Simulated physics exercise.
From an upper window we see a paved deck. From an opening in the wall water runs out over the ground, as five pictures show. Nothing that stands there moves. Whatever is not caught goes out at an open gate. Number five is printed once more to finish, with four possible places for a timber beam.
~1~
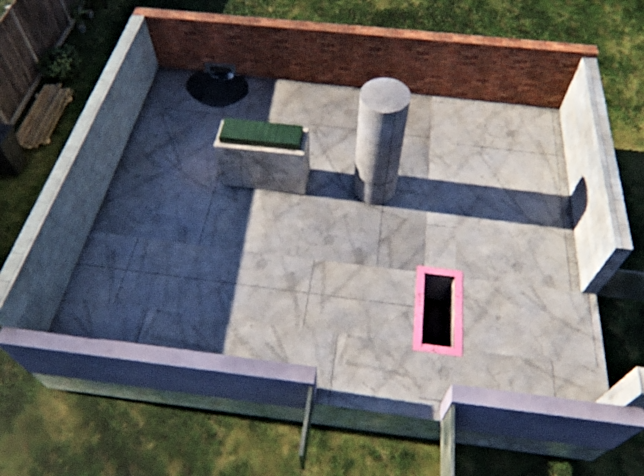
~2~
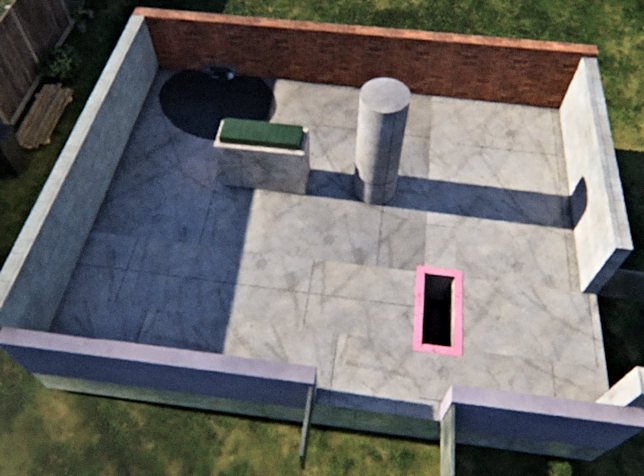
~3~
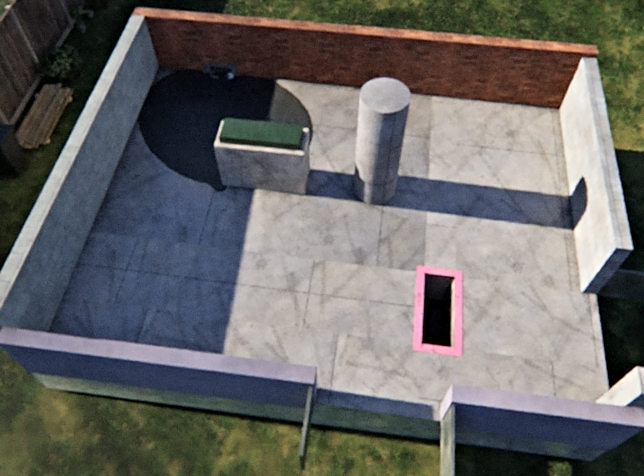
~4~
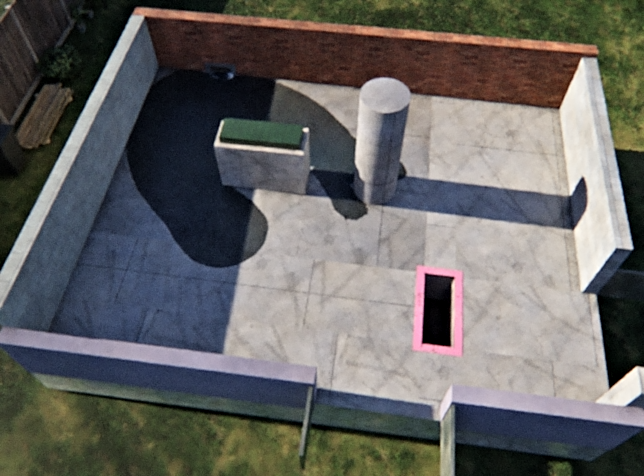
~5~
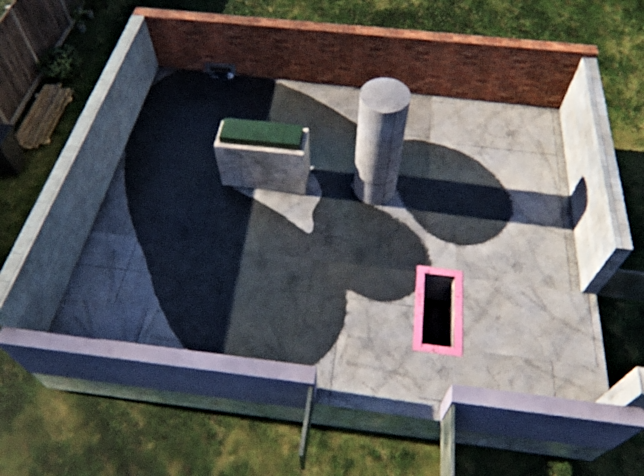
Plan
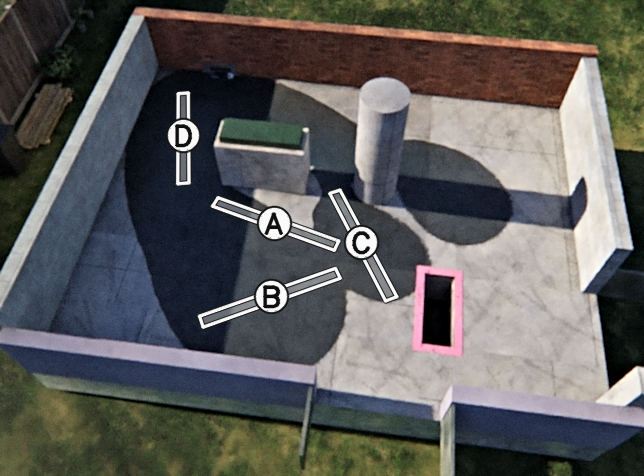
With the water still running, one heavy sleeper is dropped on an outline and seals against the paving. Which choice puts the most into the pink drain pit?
B works best here.
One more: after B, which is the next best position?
A it is.
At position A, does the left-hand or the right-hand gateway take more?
More leaves on the right.
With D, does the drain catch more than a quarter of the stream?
No.
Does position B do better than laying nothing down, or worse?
Better.
On the marked copy, A from (215, 201) to (336, 245); B from (201, 321) to (337, 273); C from (334, 191) to (391, 298); D from (183, 93) to (183, 183).
Choosing A, about 20 % of the stream goes into the pink drain pit, about 80 % out by the gates.
Choosing B, about 37 % of the stream goes into the pink drain pit, about 63 % out by the gates.
Choosing C, about 12 % of the stream goes into the pink drain pit, about 88 % out by the gates.
Choosing D, about 14 % of the stream goes into the pink drain pit, about 86 % out by the gates.
